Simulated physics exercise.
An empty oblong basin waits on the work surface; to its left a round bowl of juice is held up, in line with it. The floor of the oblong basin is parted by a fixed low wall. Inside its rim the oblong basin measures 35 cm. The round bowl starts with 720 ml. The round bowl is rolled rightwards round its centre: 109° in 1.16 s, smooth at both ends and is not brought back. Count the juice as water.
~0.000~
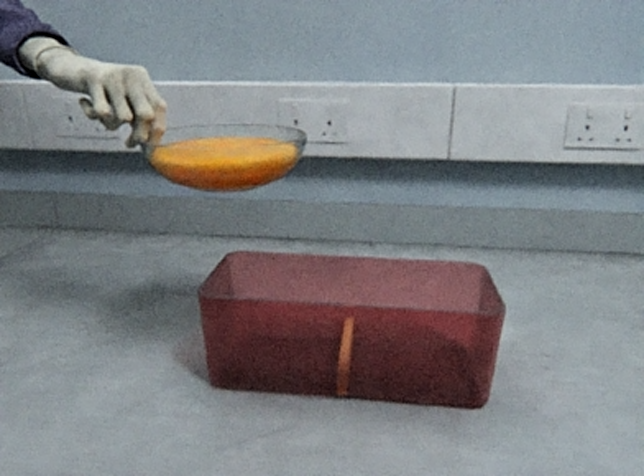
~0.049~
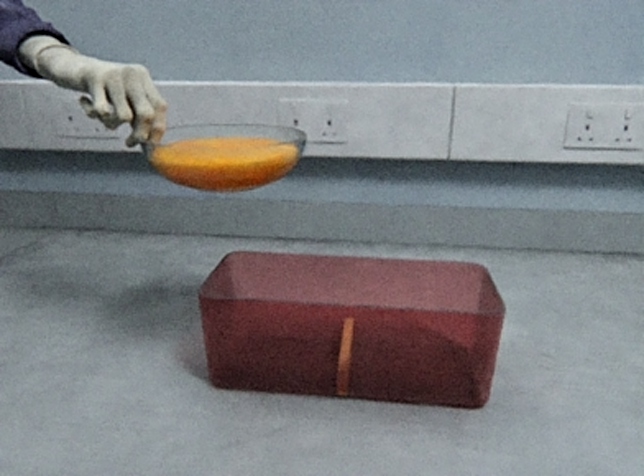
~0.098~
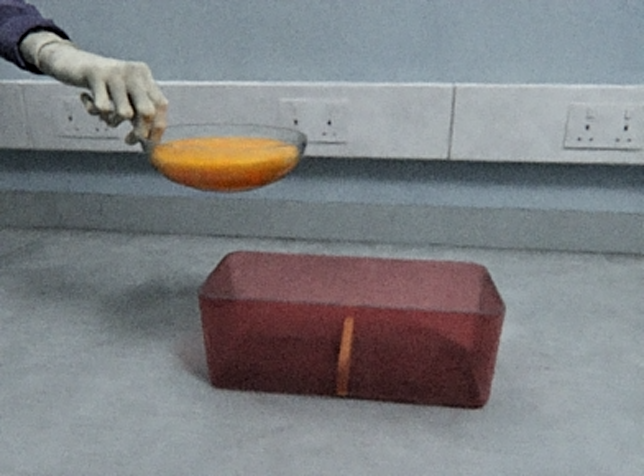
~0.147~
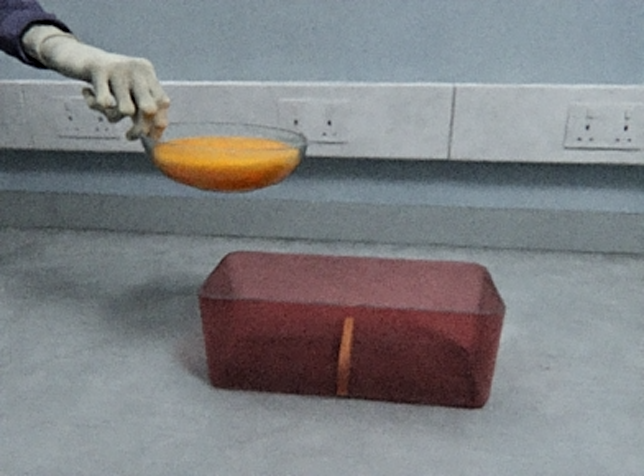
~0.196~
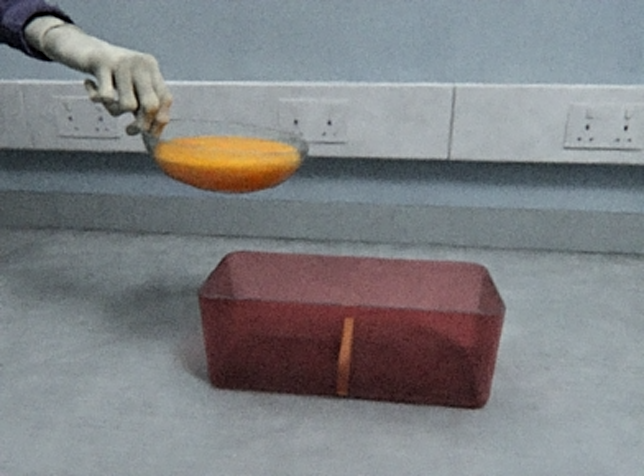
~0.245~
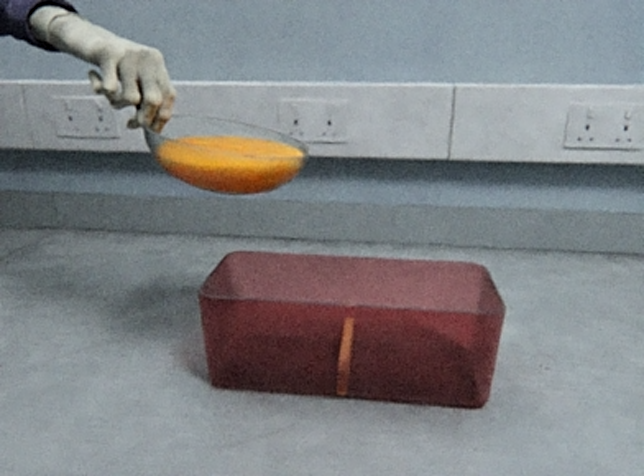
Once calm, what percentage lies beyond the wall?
Roughly 58 per cent is past the wall.
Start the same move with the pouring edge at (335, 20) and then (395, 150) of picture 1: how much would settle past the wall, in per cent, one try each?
In turn about 75 and 85 per cent.
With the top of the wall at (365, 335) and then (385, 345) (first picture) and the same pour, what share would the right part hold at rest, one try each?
In turn about 30 and 15 per cent.
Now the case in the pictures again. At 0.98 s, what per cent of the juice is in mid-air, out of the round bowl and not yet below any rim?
Near 1 in a hundred.
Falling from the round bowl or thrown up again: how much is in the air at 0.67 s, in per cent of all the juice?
Some 42 per cent.
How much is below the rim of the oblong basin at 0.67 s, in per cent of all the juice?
Some 38 per cent.
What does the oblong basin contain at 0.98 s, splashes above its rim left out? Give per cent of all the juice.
About 98 per cent.
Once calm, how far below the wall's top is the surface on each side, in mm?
Left about 22 mm, right about 16 mm.
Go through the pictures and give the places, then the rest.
It leans 0°; its right rim is at (305, 138); the juice meets the walls at (158, 147) and (300, 150); the oblong basin's rim runs from (214, 272) to (495, 287); the wall's top is at (346, 342), in the first frame.
It leans 0°; its right rim is at (305, 139); the juice meets the walls at (157, 146) and (300, 150), in the second frame.
It leans 2°; its right rim is at (306, 141); the juice meets the walls at (158, 144) and (301, 151), in the third frame.
It leans 4°; its right rim is at (306, 144); the juice meets the walls at (159, 144) and (302, 153), in the fourth frame.
It leans 8°; its right rim is at (307, 149); the juice meets the walls at (161, 143) and (303, 154), in the fifth frame.
It leans 12°; its right rim is at (308, 155); the juice meets the walls at (163, 142) and (305, 155), in the sixth frame.
Then, 0.67 s in, the tilt is 68° and 20 per cent is still to pour, 5 is left of the wall and 32 right of it.
Then, 0.98 s in, the tilt is 103° and 0 per cent is still to pour, 40 is left of the wall and 57 right of it.
Then, 1.31 s in, the tilt is 109° and 0 per cent is still to pour, 40 is left of the wall and 58 right of it.
Then, 1.66 s in, the tilt is 109° and 0 per cent is still to pour, 40 is left of the wall and 58 right of it.
Finally, 40 per cent lies left of the wall, 58 right of it and 2 outside.
